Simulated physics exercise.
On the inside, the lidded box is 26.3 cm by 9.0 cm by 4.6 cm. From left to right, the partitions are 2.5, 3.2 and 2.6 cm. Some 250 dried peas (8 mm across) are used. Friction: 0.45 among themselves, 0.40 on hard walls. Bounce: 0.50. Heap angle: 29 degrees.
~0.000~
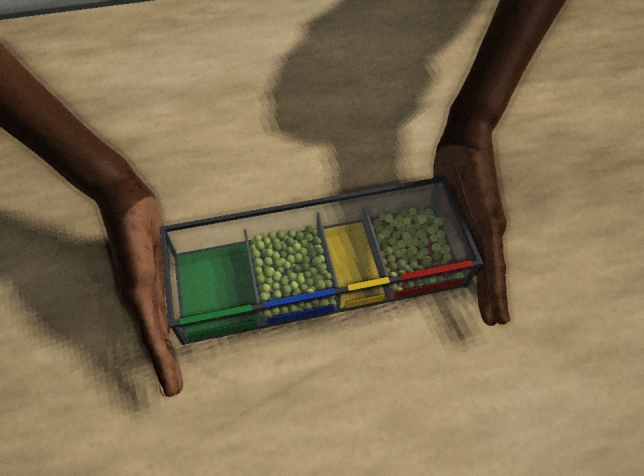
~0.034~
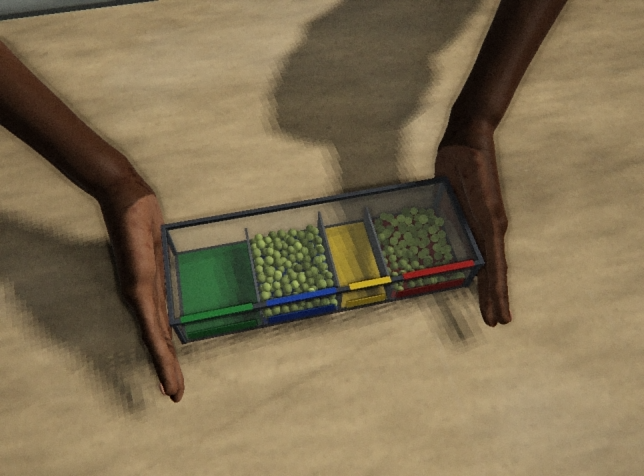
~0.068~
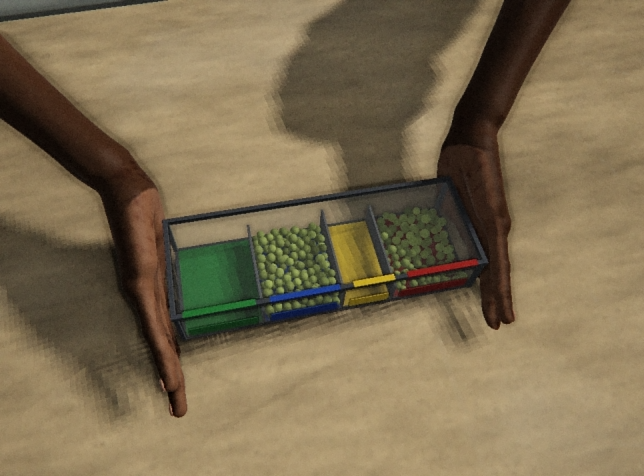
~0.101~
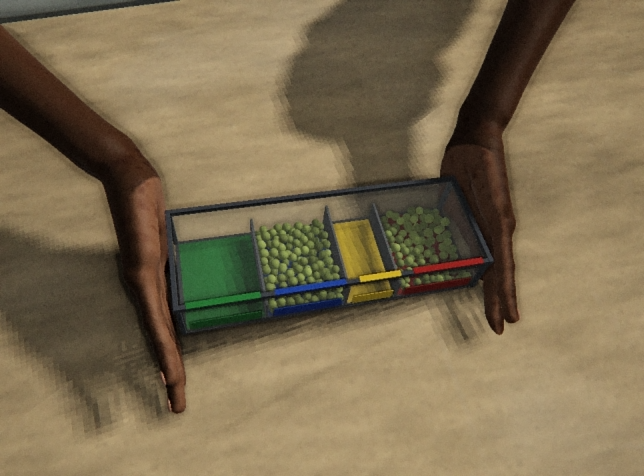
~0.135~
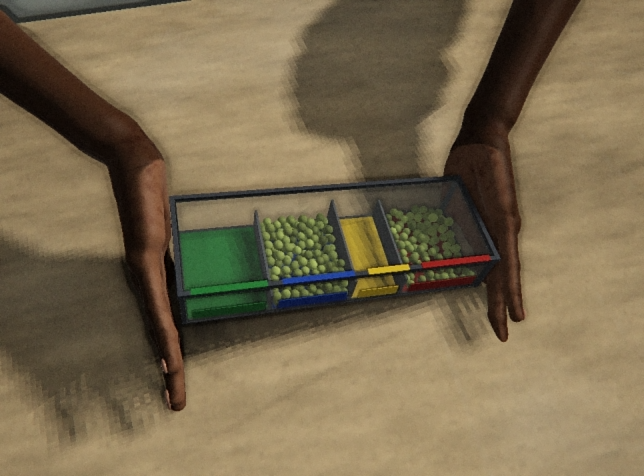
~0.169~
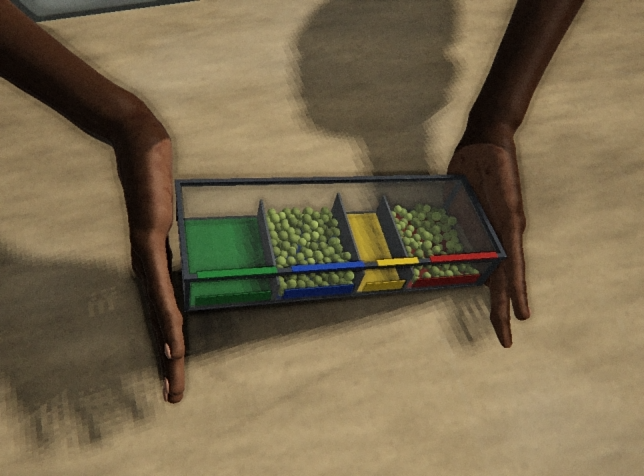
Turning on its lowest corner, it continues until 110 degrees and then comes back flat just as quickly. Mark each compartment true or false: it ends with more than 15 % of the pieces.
Red: True, blue: True, green: False, yellow: False.
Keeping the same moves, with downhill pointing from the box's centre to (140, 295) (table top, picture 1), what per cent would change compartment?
My best guess is some 100 per cent.
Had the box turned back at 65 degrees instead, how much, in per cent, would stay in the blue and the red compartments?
In per cent, blue gets 55 and red gets 40.
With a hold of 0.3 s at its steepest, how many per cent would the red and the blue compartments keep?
Result - red: 50 %; blue: 50 %.
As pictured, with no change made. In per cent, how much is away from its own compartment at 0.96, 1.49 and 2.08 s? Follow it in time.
In order: 5, then 10, then 10.
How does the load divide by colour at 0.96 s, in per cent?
It splits as red 45, blue 55, green 0 and yellow 0 percent.
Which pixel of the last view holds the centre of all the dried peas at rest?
Est. centre at rest: (376, 251) px.
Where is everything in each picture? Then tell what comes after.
In the first picture, box tilt 0 degrees, front corners at (174, 322) and (476, 262); red 40 %, blue 60 %.
In the second picture, box tilt 1 degrees, front corners at (174, 321) and (478, 261).
In the third picture, box tilt 3 degrees, front corners at (176, 316) and (482, 261).
In the fourth picture, box tilt 6 degrees, front corners at (178, 307) and (487, 259), lowest corner right back.
In the fifth picture, box tilt 10 degrees, front corners at (183, 293) and (493, 257), lowest corner right back.
In the sixth picture, box tilt 14 degrees, front corners at (189, 276) and (500, 255), lowest corner right back; red 40 %, blue 60 %. Its pace works out near 130 degrees a second.
After 0.96 s, tilt 110 degrees; red 45 %, blue 55 %.
After 1.49 s, tilt 50 degrees; red 50 %, blue 50 %, yellow 5 %.
After 2.08 s, tilt 0 degrees; red 50 %, blue 50 %, yellow 5 %.
By 2.6 s all is still; red 50 %, blue 50 %, green 0 %, yellow 5 %.
